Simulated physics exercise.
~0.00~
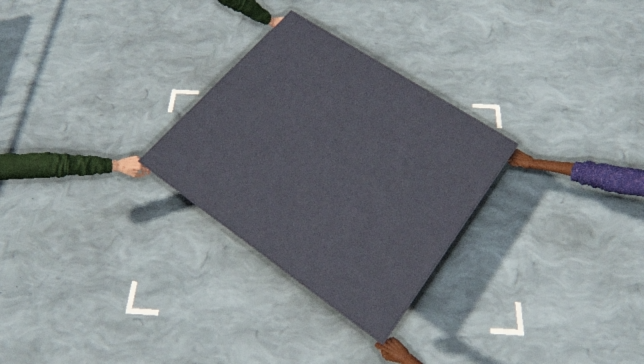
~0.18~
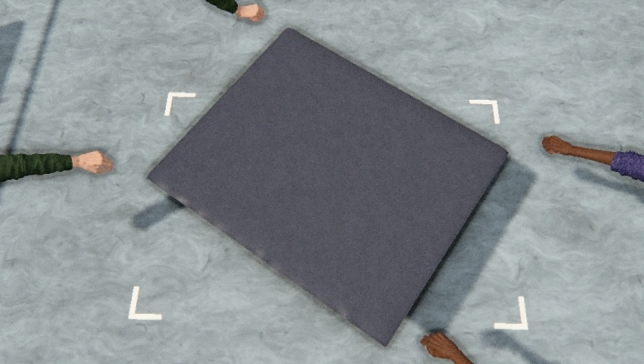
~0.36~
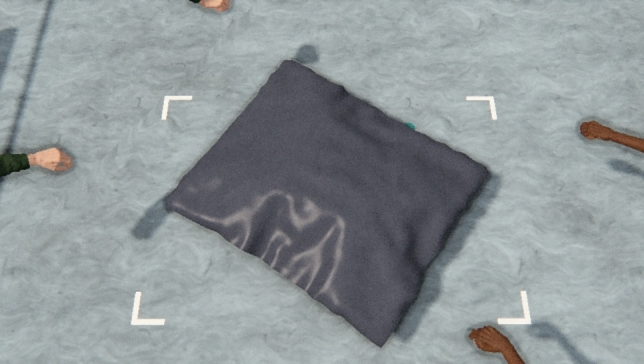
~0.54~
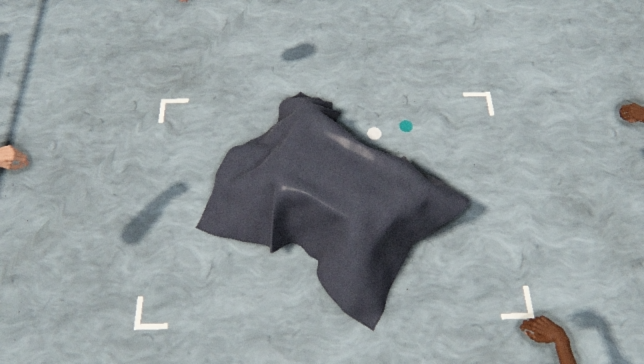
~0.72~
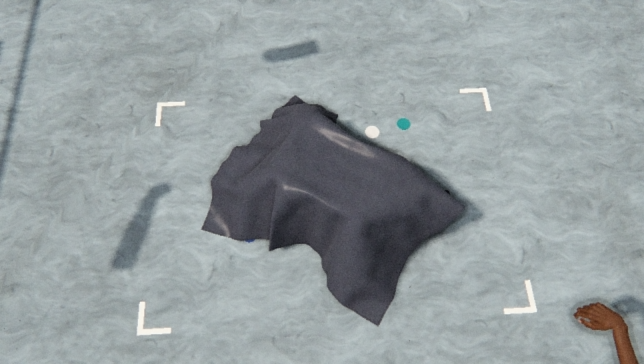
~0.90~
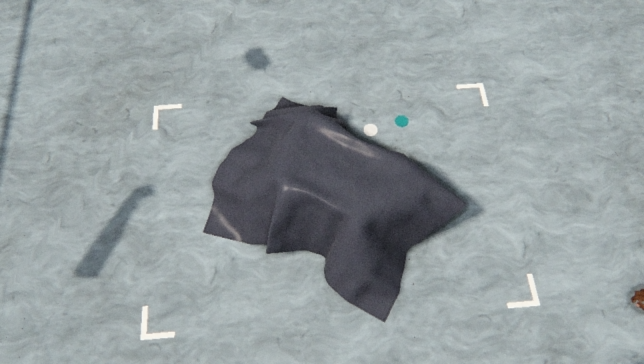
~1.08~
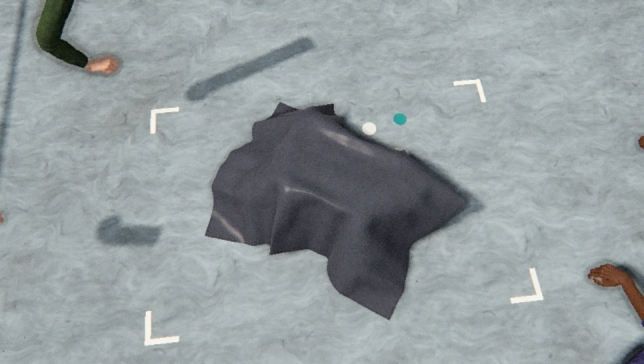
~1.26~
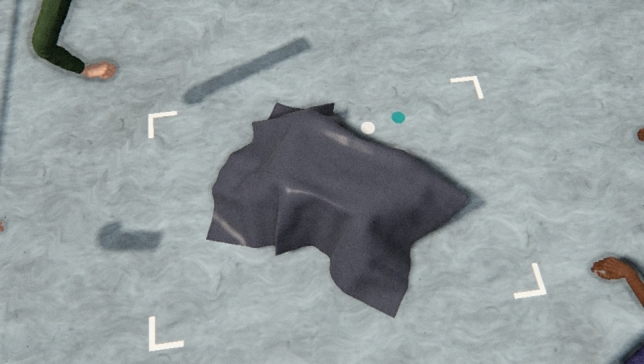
Several hands held a dark gray tarp flat above a pale, streaky floor, then let go and drew back as it dropped and crumpled into a draped, uneven heap, leaving a white disc and a teal coaster showing beside its upper edge.
